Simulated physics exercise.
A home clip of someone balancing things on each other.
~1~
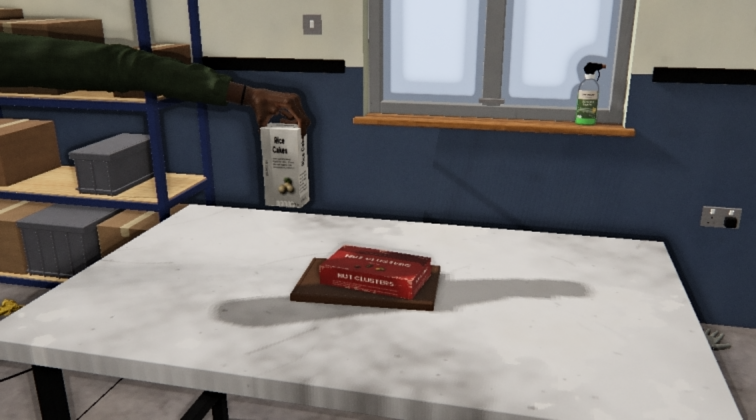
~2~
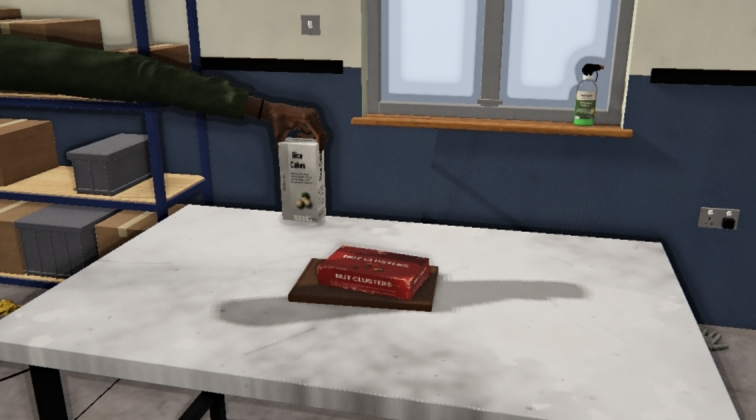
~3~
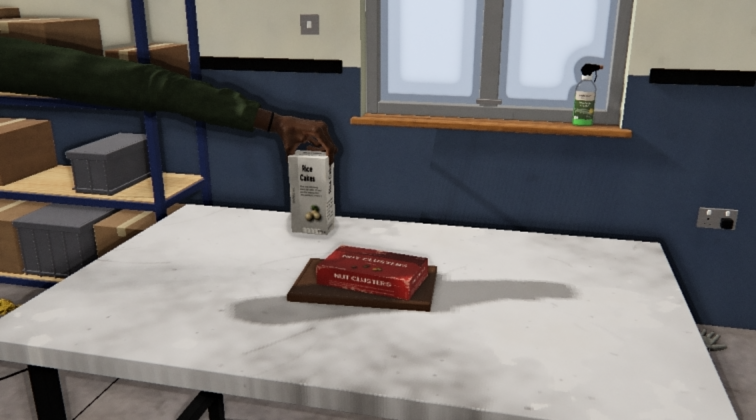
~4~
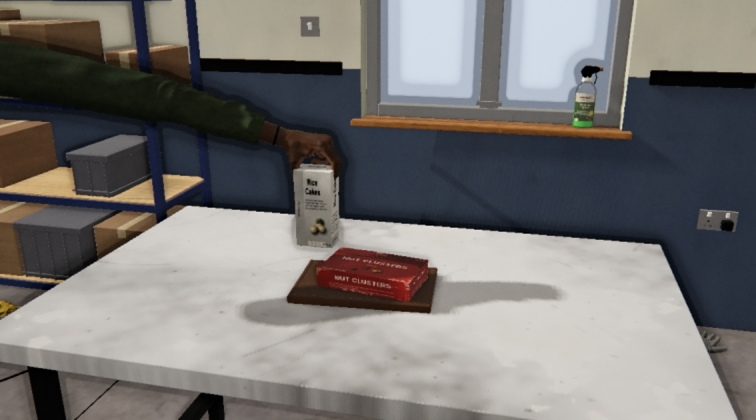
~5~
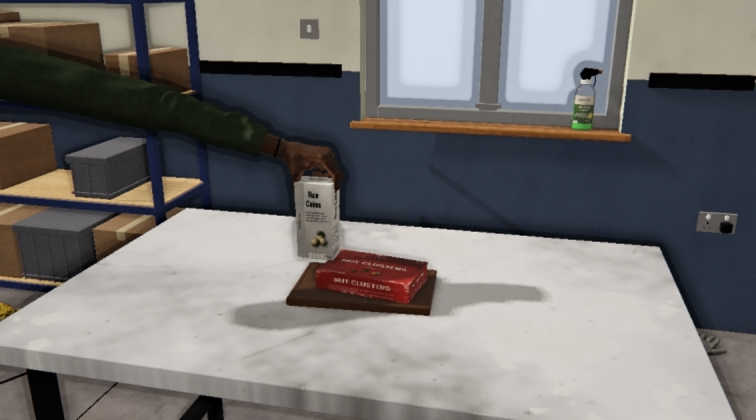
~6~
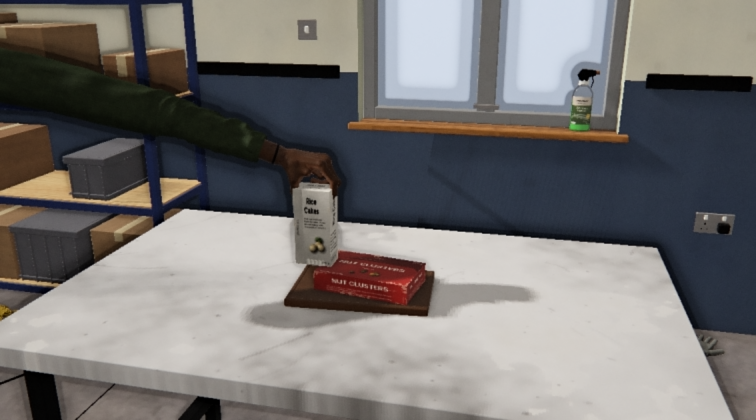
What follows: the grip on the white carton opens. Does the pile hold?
Here the pile gives way.
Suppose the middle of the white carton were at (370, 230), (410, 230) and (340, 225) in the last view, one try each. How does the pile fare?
First try: It holds; second try: It holds; third try: It stays up.
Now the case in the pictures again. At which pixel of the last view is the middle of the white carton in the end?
Near (242, 280).
Then, 0.50 s past the last view, white carton now fallen.
Then, 0.90 s past the last view, things are still on the move.
Finally, fallen, white carton; the other 2 still in place. Final places as the last picture's camera would see them, white carton near (242, 280). The pile loses its balance.
